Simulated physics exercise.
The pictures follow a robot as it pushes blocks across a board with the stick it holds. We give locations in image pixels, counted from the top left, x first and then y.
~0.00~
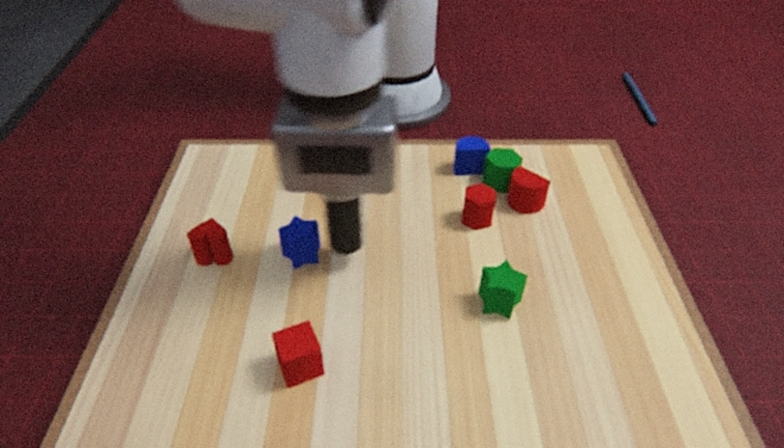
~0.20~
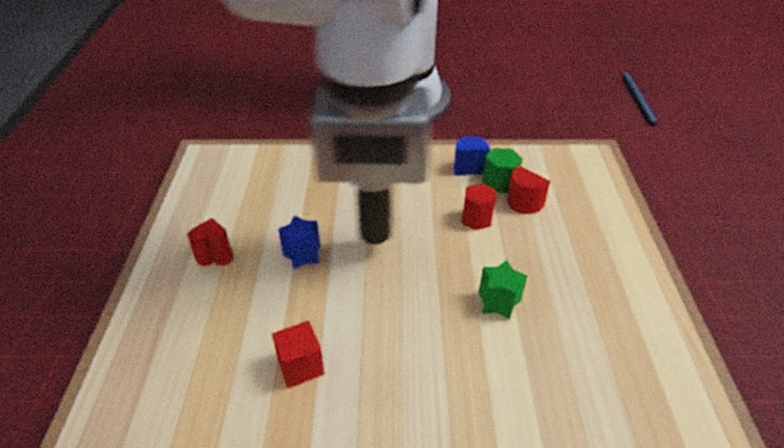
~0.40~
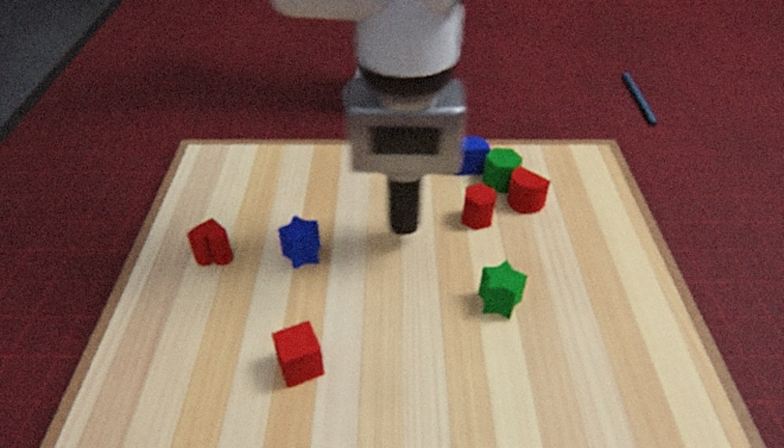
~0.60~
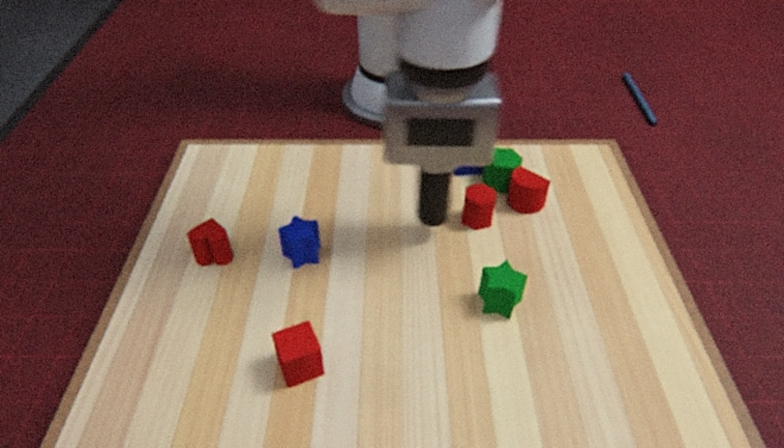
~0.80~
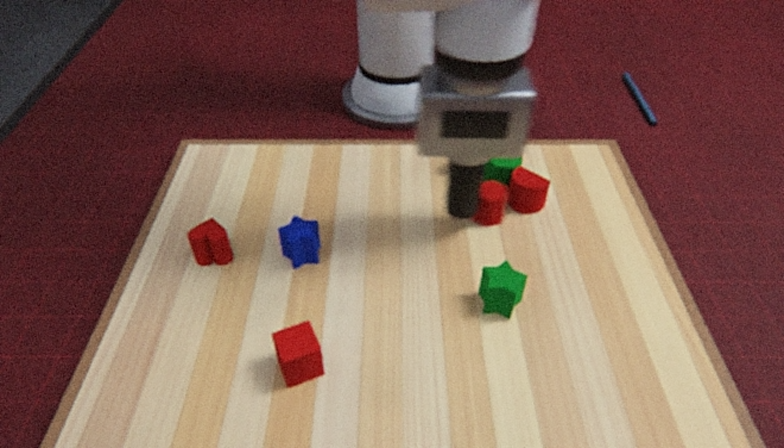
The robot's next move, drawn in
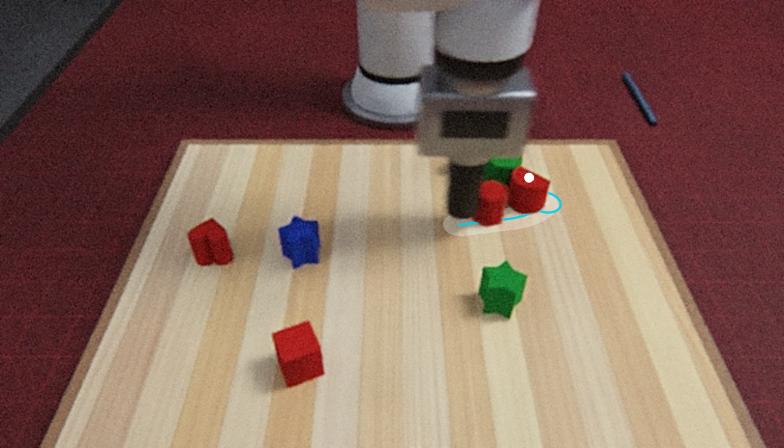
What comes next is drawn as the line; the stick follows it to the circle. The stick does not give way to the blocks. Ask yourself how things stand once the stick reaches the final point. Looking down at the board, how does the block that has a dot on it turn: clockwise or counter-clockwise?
It rotates clockwise.
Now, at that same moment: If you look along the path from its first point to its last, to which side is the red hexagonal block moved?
Off to the left side.
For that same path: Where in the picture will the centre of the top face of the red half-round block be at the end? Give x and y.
It comes to (573, 147).
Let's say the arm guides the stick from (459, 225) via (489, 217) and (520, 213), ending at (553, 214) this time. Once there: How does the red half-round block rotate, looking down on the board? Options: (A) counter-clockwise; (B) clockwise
I'll go with A - counter-clockwise.
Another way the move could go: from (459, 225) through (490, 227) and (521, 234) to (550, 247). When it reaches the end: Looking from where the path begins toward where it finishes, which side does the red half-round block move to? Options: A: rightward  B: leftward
It's B.
Path on the board, from (459, 225) by way of (492, 221) and (523, 216) to (545, 202); the dot is on the red half-round block.
On the path given first. One third of the way, stick at (496, 205); red hexagonal block at (521, 181), turned 30° anticlockwise; red half-round block at (544, 171), turned 15° clockwise.
Two thirds of the way, stick at (528, 199); red hexagonal block at (541, 172), turned 75° anticlockwise; red half-round block at (560, 159), turned 45° clockwise.
At the end, stick at (549, 186); red hexagonal block at (554, 158), turned 90° anticlockwise; green hexagonal block in place; red half-round block at (573, 147), turned 65° clockwise.
